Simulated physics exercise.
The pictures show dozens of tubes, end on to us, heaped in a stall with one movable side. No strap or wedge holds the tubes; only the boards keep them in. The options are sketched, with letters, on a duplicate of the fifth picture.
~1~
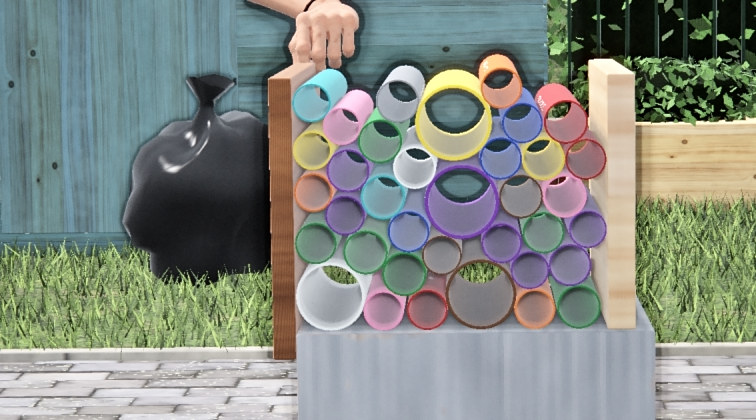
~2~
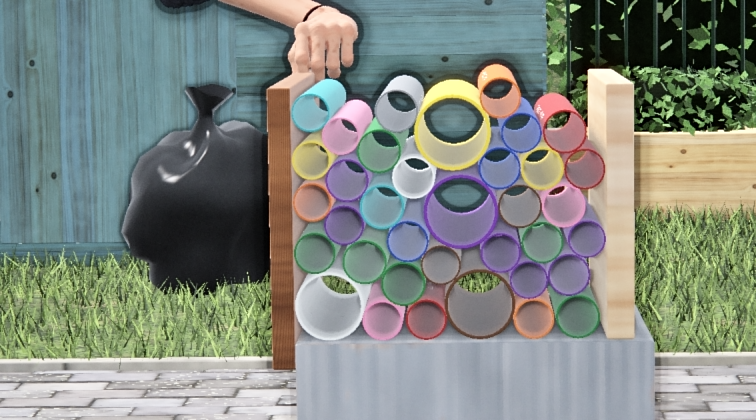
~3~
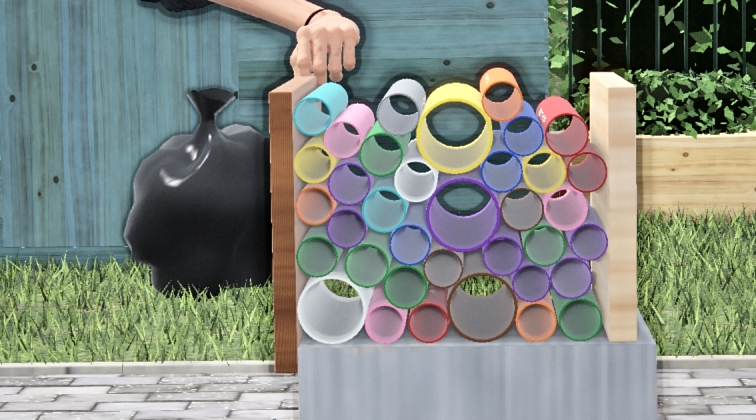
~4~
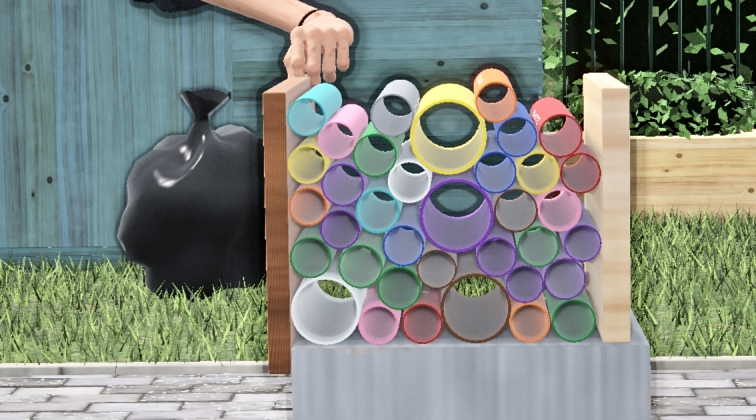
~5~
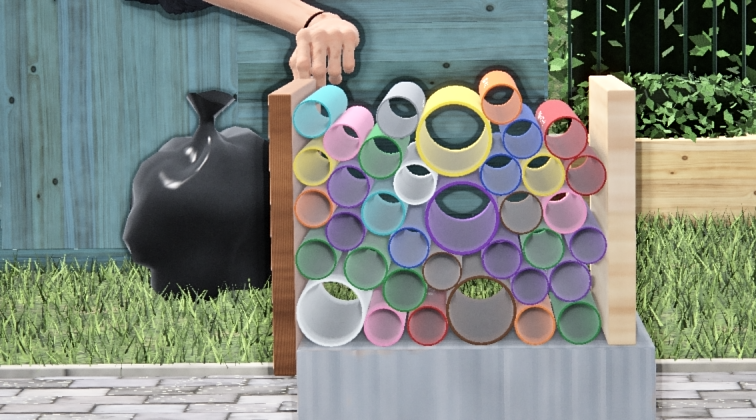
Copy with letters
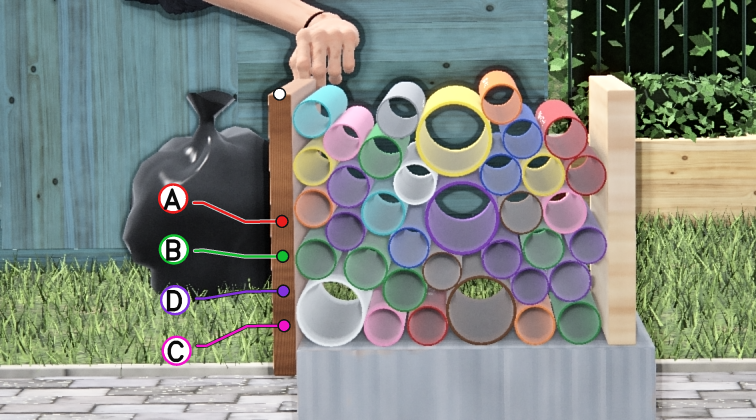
The video shows a hand resting at the top of the left wooden board beside a heap of colourful tubes on a grey base. The view shifts slightly, while the hand, boards and tubes show little or no movement.
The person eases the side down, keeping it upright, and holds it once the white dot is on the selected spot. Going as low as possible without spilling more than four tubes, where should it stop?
Mark A is as low as it can go.
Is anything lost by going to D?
Yes.
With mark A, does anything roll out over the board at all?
At A: Yes.
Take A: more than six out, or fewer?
At A, fewer than six.
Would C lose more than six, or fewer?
At C, more than six.
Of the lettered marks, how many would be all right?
The number is one.
On the marked copy, A at (282, 221); B at (283, 256); C at (284, 326); D at (283, 291); the white dot at (280, 94).
Following A. Soon after the start, top of the board (293, 158).
Later, top of the board (294, 220).
In the end, top of the board (294, 220), three out over the board.
As for the rest, B more than four out over the board; C more than four out over the board; D more than four out over the board.
